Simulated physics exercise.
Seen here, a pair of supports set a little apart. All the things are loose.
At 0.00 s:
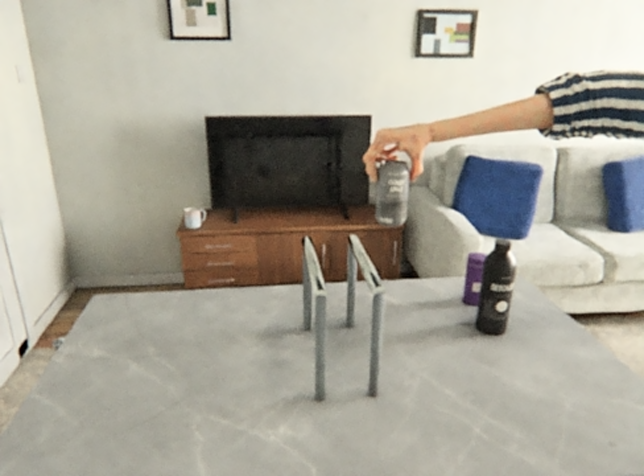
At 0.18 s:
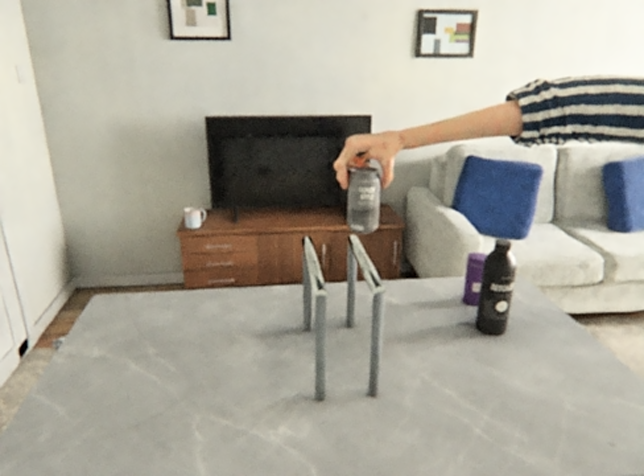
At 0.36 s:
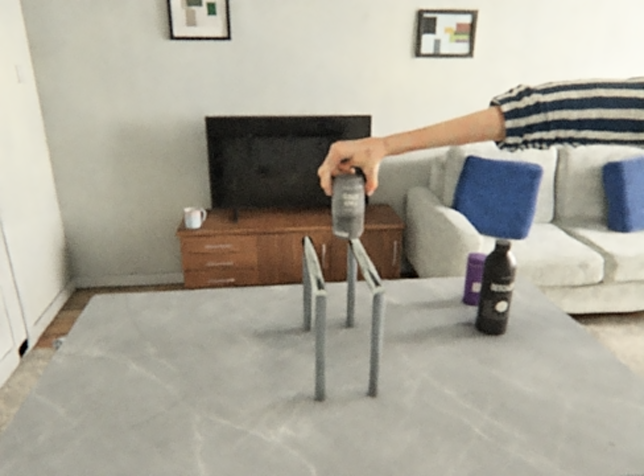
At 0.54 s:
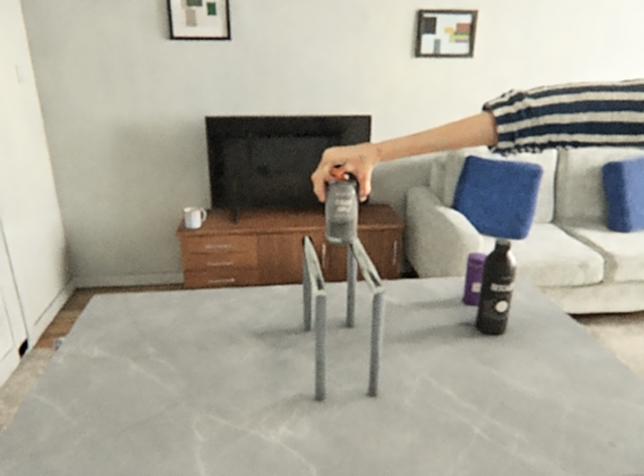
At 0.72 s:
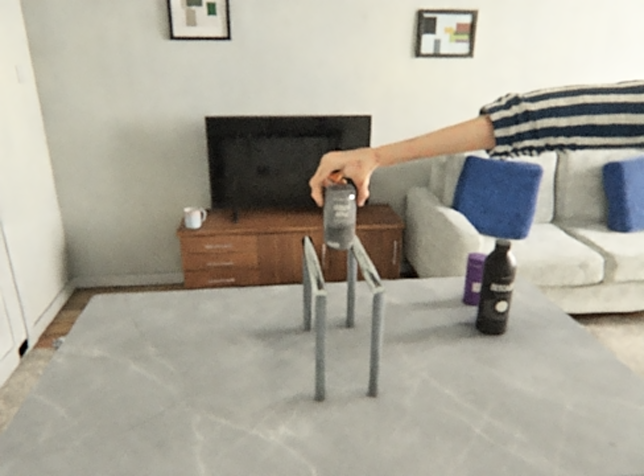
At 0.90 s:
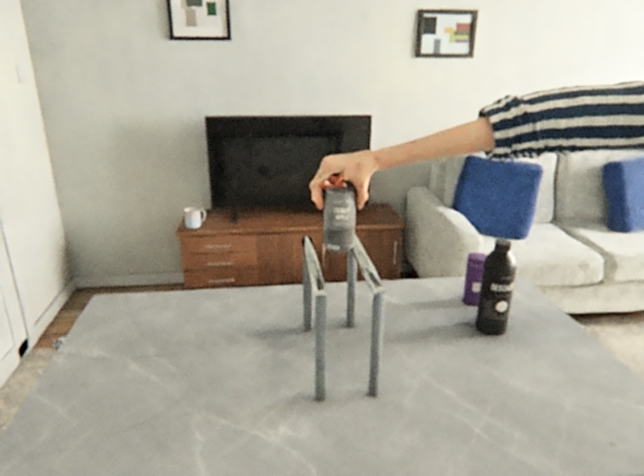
Hand in a striped sleeve moving a grey can leftward and slightly down, then holding it nearly still above two metal supports.
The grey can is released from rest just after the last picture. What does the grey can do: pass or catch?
In the end the can goes down the gap.
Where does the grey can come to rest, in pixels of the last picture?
Around (337, 334).
After 1.10 s, grey can slid about its own width near (339, 244).
After 1.20 s, grey can slid well along near (338, 311).
After 1.40 s, grey can slid well along near (337, 334).
At rest (1.9 s), moved from the start, grey can; the other 2 in place. Seen from the same camera at the end, grey can near (337, 334). The can reaches the table.
